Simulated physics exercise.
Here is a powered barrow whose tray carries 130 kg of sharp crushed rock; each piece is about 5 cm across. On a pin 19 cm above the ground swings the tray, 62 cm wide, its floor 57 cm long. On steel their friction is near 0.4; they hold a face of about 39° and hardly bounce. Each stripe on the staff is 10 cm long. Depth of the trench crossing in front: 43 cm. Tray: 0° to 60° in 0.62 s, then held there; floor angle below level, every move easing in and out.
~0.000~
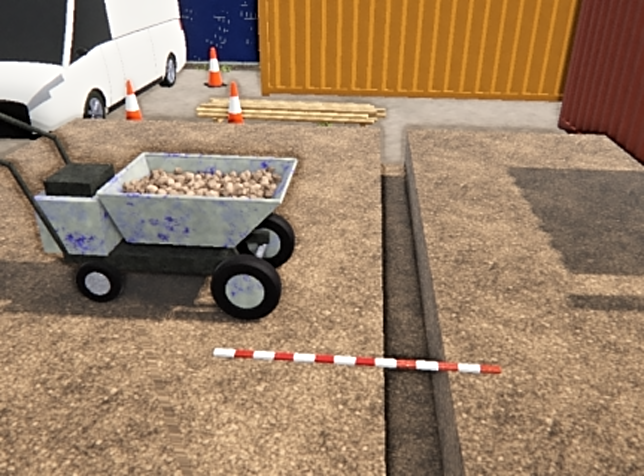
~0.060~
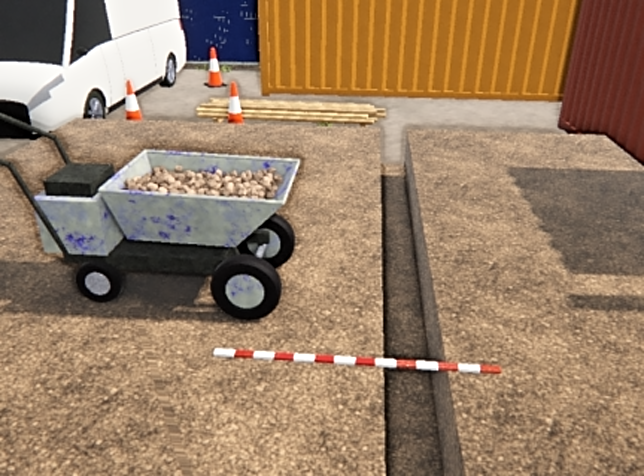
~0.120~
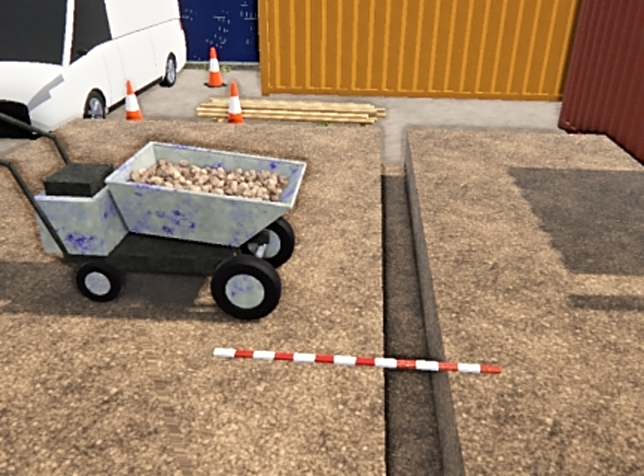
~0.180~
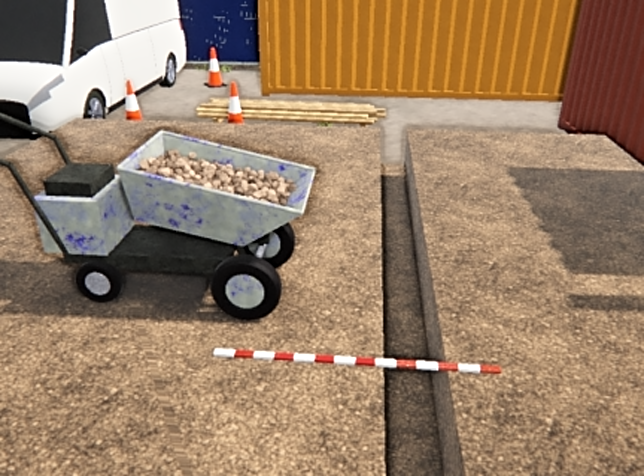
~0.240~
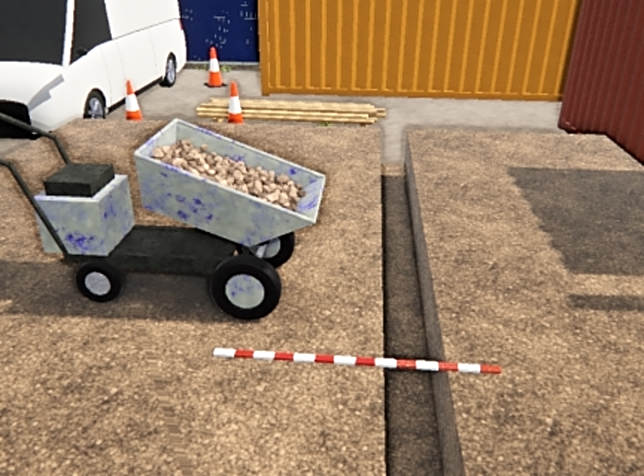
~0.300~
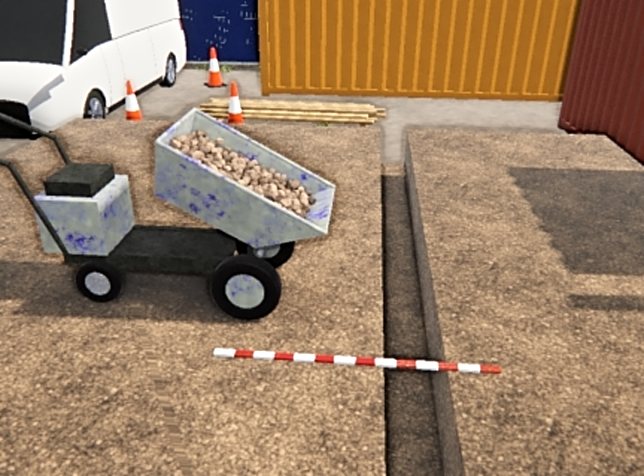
In a yard with shipping containers, a white van and traffic cones, a powered barrow stands beside a narrow trench while its tray of crushed rock tilts steadily down to the right, its left end rising off the chassis.
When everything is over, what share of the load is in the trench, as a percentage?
Close to 53 in a hundred.
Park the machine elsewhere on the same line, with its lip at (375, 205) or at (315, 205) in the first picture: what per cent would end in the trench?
First place roughly 5%, second roughly 50%.
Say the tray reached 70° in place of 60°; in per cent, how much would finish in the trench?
It would be near 80 per cent.
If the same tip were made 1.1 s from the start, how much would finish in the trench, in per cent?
About 40%.
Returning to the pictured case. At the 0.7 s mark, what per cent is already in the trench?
Around 0 per cent of it.
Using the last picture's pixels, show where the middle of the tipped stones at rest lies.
I'd put it close to (404, 346).
After 0.5 s the floor is at 50°; 100 % in the tray; the foremost stones are at (331, 239).
After 0.7 s the floor is at 60°; 92 % in the tray, 7 % short of the trench, 1 % in the trench; the foremost stones are at (391, 299).
After 1.1 s the floor is at 60°; 49 % in the tray, 10 % short of the trench, 40 % in the trench, 1 % past the trench; the foremost stones are at (458, 299).
After 3.0 s the floor is at 60°; 33 % in the tray, 13 % short of the trench, 53 % in the trench, 1 % past the trench; the foremost stones are at (496, 299).
